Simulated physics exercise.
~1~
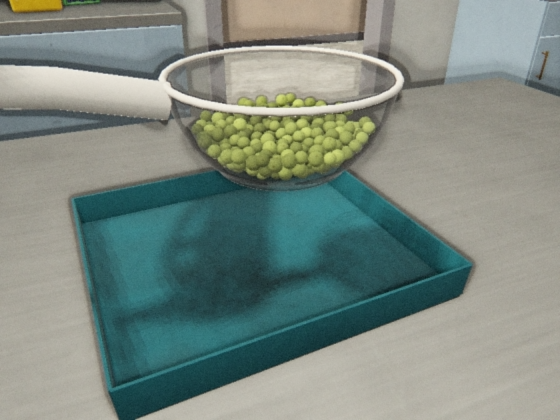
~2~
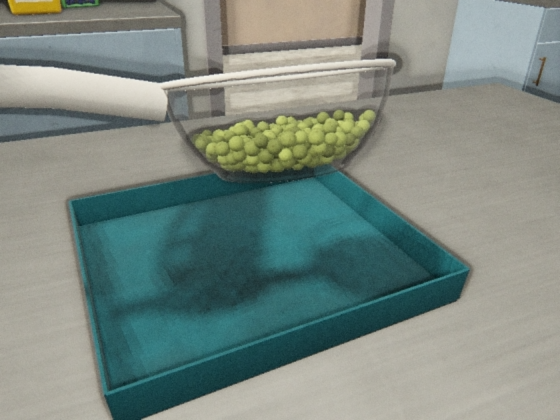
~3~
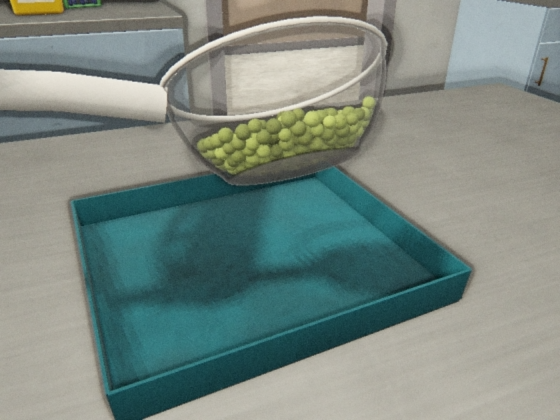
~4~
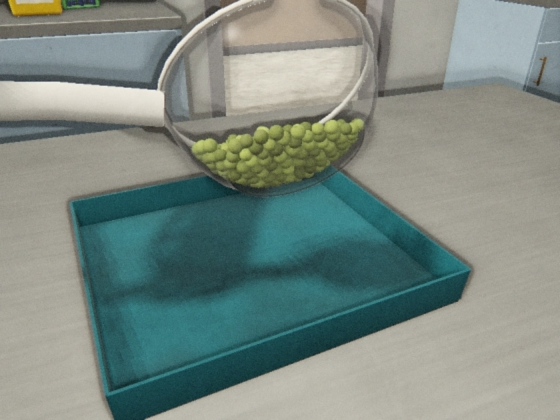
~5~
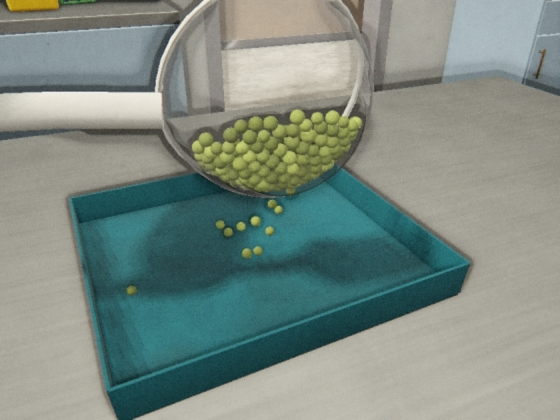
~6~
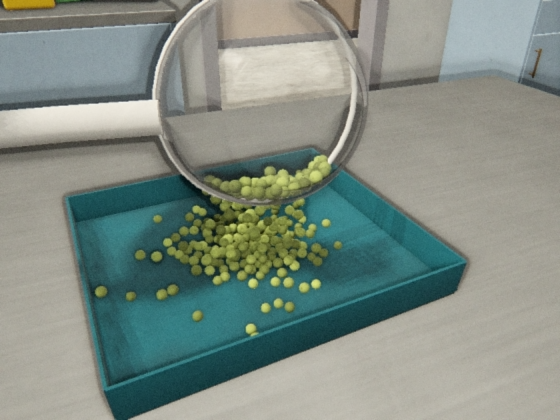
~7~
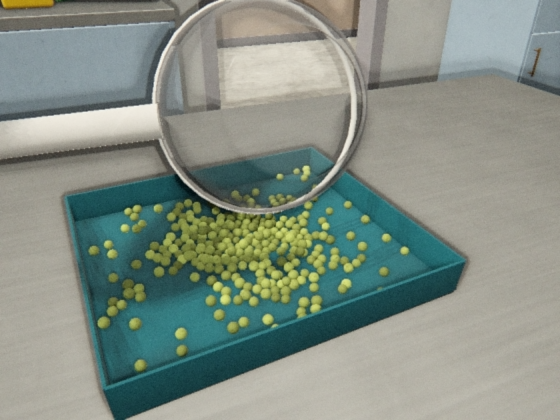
A clear ladle with a long white handle tipped steadily over a teal tray on a countertop, spilling a few green peas before the rest poured out in a rush. The peas scattered across the tray, leaving the ladle empty on its side above them.
